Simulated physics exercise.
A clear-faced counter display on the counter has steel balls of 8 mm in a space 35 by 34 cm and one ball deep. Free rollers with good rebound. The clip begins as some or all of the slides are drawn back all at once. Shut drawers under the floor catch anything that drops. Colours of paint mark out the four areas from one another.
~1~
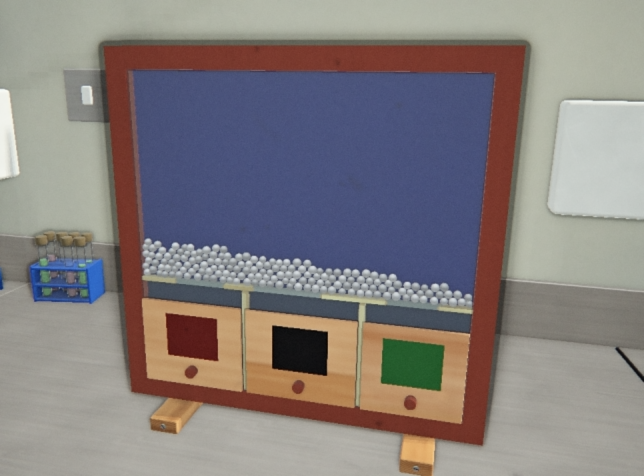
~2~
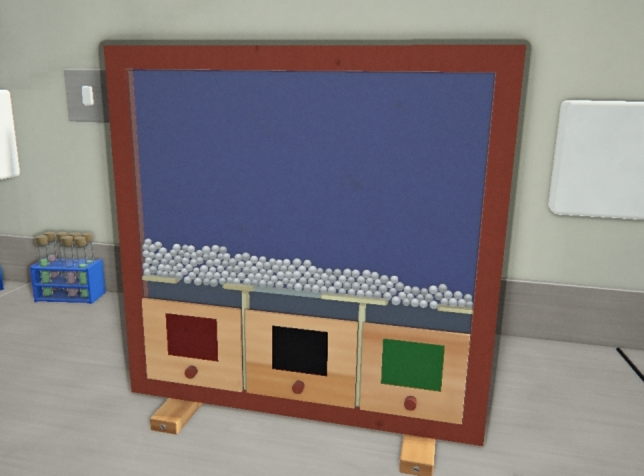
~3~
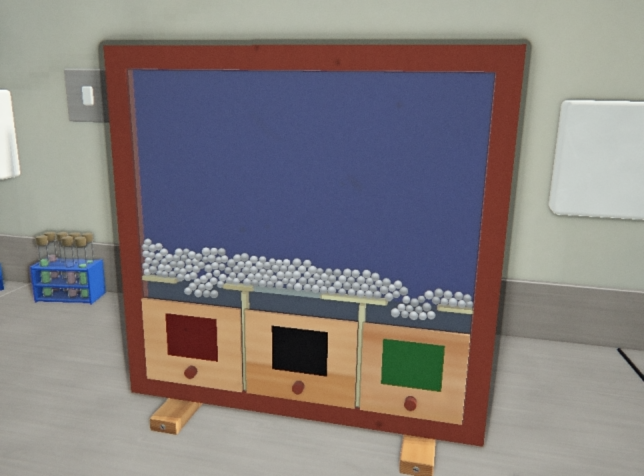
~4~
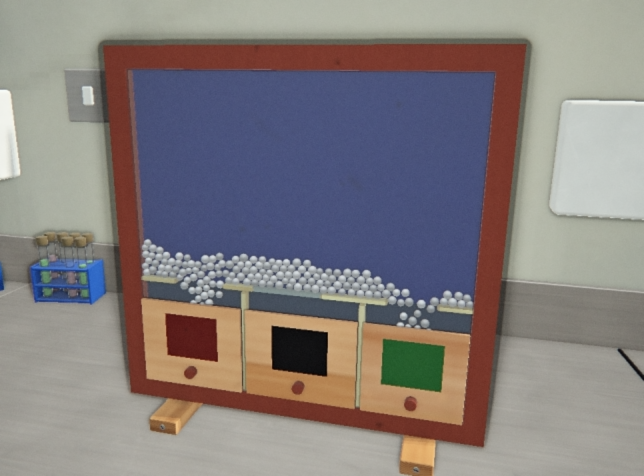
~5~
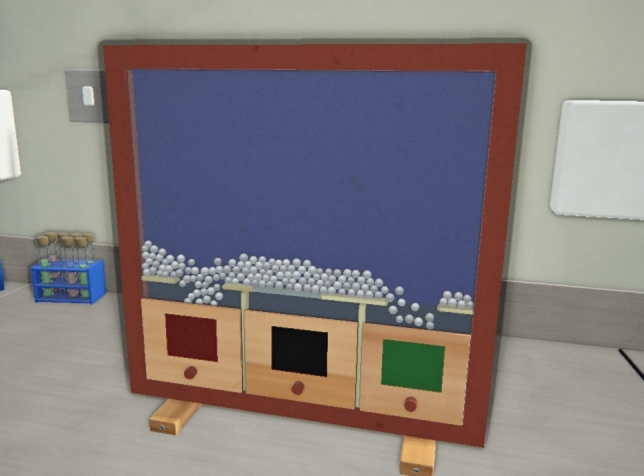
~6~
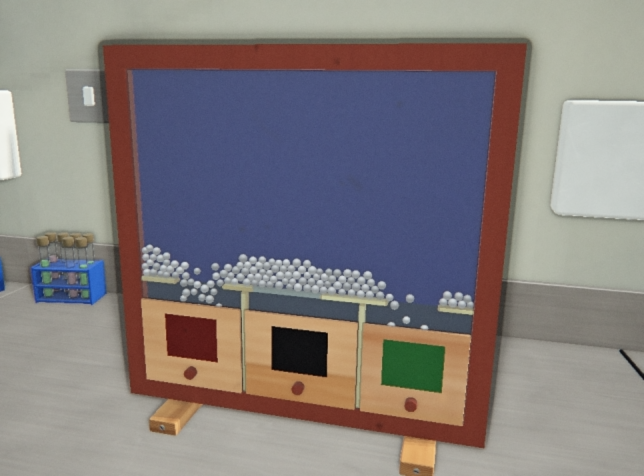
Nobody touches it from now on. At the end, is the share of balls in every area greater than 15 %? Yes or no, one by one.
Red drawer: Yes, greater. Blue store: Yes, greater. Green drawer: Yes, greater. Black drawer: No, not greater.
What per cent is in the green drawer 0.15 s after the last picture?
About 15 %.
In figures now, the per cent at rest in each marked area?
Final shares - red drawer: 45; blue store: 30; green drawer: 25; black drawer: 0.
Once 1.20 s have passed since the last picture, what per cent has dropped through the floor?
Roughly 70 %.
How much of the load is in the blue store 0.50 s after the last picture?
40 %.
Then, 0.15 s later than the last picture, 45 % are out; red 30 %, blue 55 %, green 15 %.
Then, 0.50 s later than the last picture, 60 % are out; red 40 %, blue 40 %, green 15 %.
Then, 1.20 s later than the last picture, 70 % are out; red 45 %, blue 30 %, green 20 %.
All still 2.3 s after it, 70 % are out; red 45 %, blue 30 %, green 25 %, black 0 %.
